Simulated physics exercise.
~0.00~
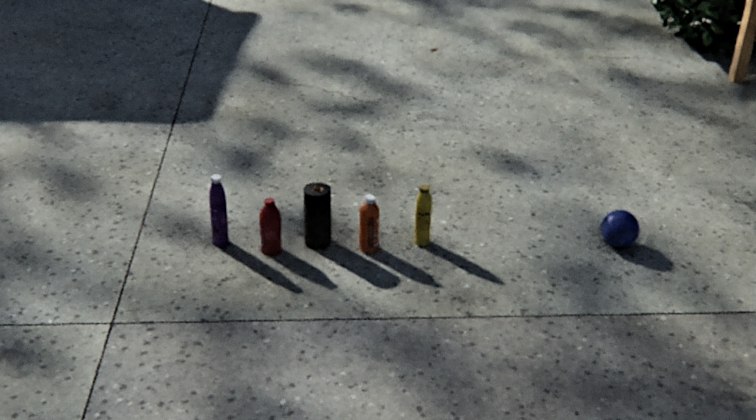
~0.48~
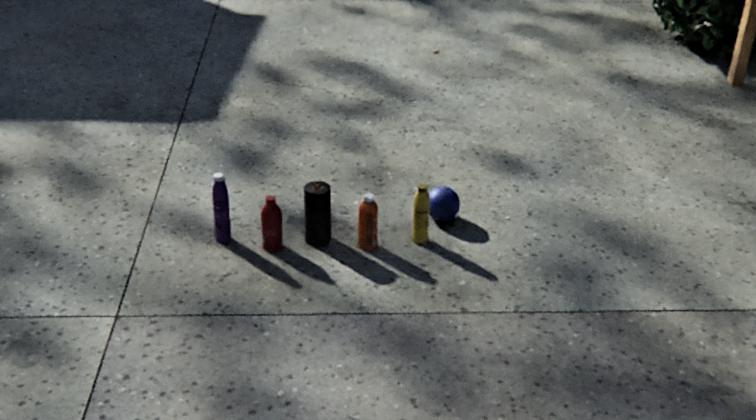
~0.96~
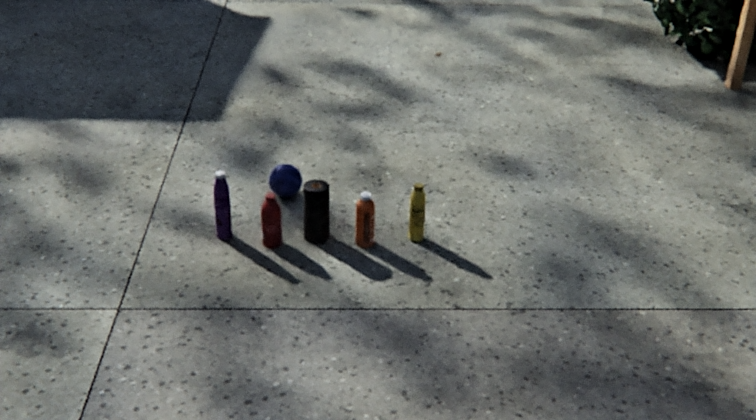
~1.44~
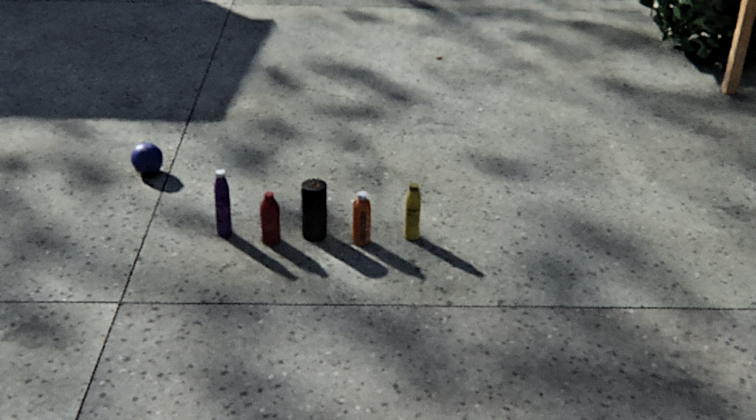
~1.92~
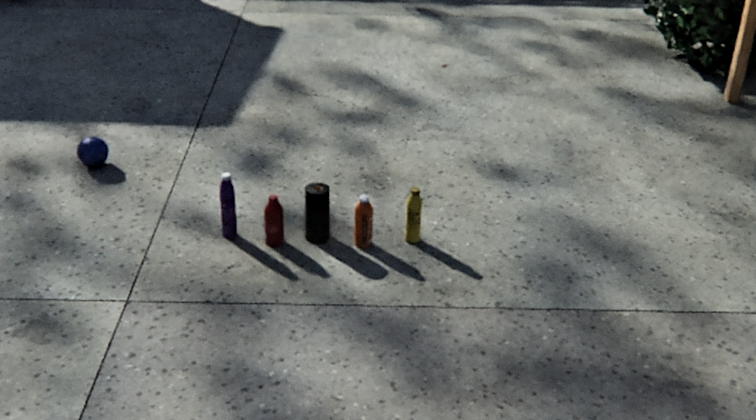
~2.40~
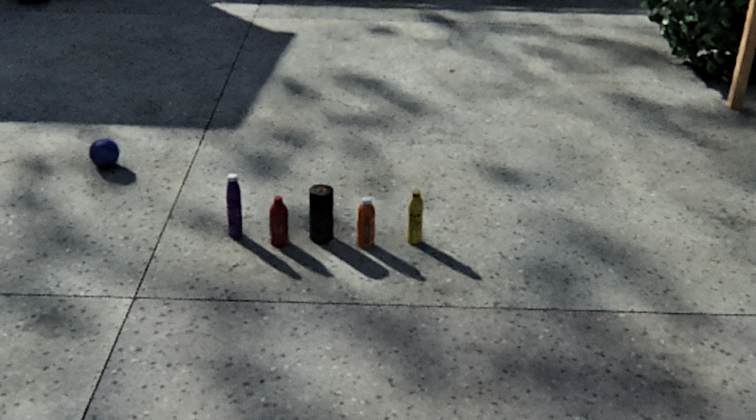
A sunlit stretch of speckled concrete, crossed by thin seams and dappled with shadow, is seen from above at an angle, with a leafy bush and a wooden post at the top right. Five upright objects stand in a row, from left a purple bottle, a red bottle, a black cylinder, an orange bottle and a yellow bottle, with a blue ball off to the right. The ball rolls left, passing behind the yellow bottle and then behind the red one. It continues beyond the purple bottle, slowing on the far left. At the end all five objects still stand.
